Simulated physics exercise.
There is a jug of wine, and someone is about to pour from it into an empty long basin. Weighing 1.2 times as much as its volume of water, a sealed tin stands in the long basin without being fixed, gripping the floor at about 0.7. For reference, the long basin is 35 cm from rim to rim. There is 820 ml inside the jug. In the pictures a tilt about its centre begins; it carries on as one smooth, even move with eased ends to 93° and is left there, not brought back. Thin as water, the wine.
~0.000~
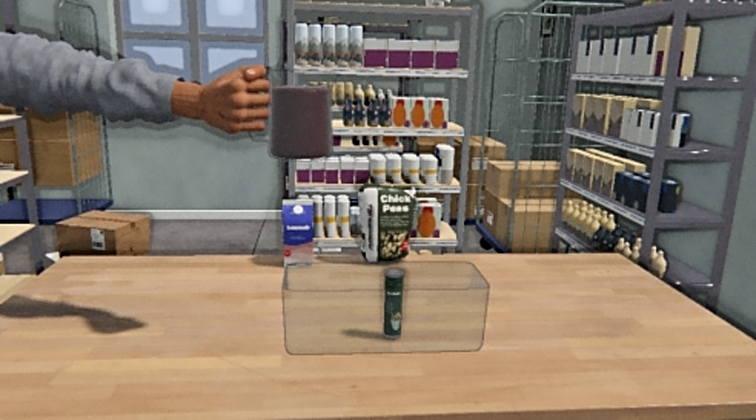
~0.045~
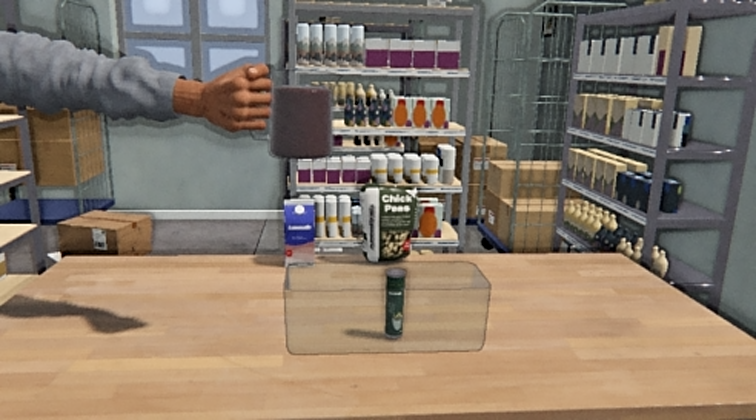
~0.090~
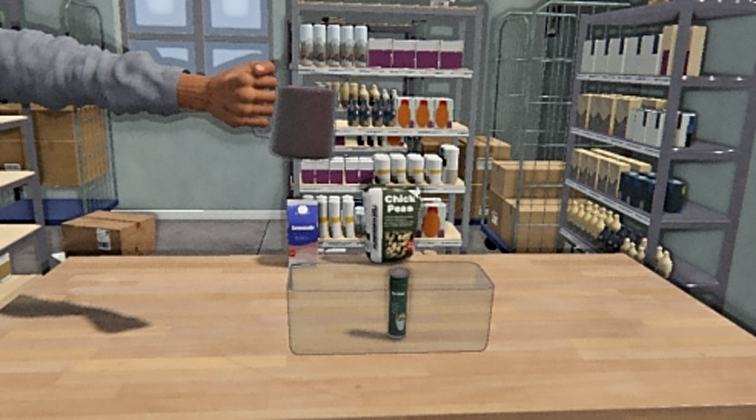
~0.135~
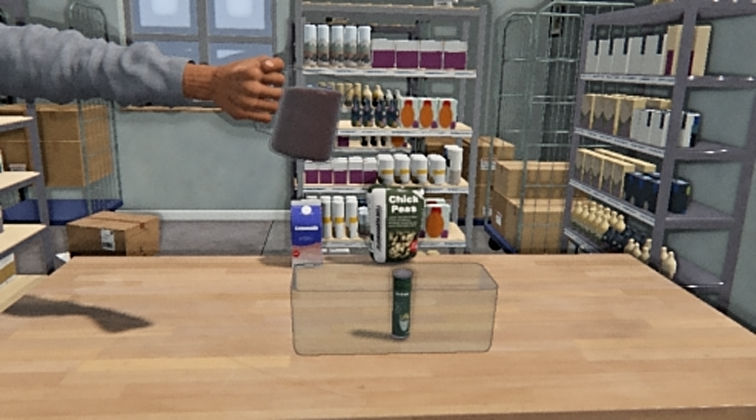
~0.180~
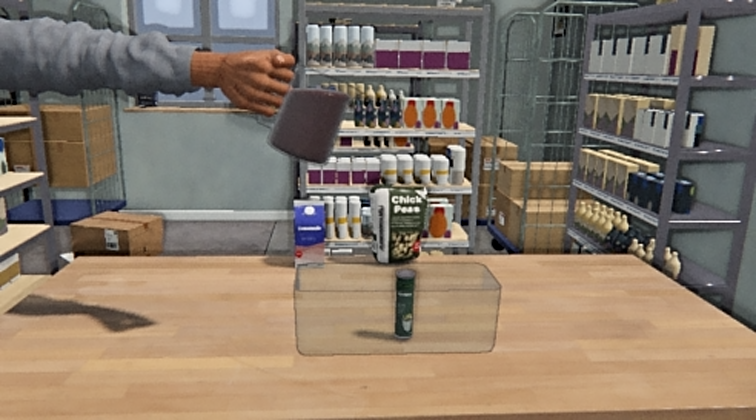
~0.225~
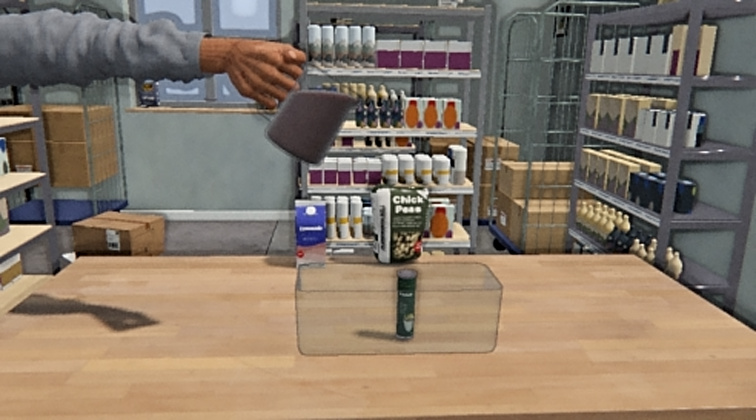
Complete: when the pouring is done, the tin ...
... is still on its feet.
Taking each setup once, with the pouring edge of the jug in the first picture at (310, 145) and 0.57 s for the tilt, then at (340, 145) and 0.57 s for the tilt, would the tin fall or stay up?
Trial 1 - tin stays standing; trial 2 - tin tips.
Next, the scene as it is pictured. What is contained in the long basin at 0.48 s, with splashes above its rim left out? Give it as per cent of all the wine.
0 %, roughly.
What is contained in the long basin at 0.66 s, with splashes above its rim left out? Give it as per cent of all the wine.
The share is close to 22 percent.
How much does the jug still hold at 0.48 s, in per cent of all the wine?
76 %.
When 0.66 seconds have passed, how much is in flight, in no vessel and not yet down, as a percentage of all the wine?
Estimated airborne part: Roughly 36 per cent.
Then, 0.48 s in, the tilt is 87° and 77 per cent is still to pour; the tin stands where it began.
Then, 0.66 s in, the tilt is 93° and 42 per cent is still to pour; the tin stands where it began.
Then, 0.86 s in, the tilt is 93° and 21 per cent is still to pour; the tin stands where it began.
Then, 1.07 s in, the tilt is 93° and 11 per cent is still to pour; the tin stands where it began.
Finally, the tin stands where it began.
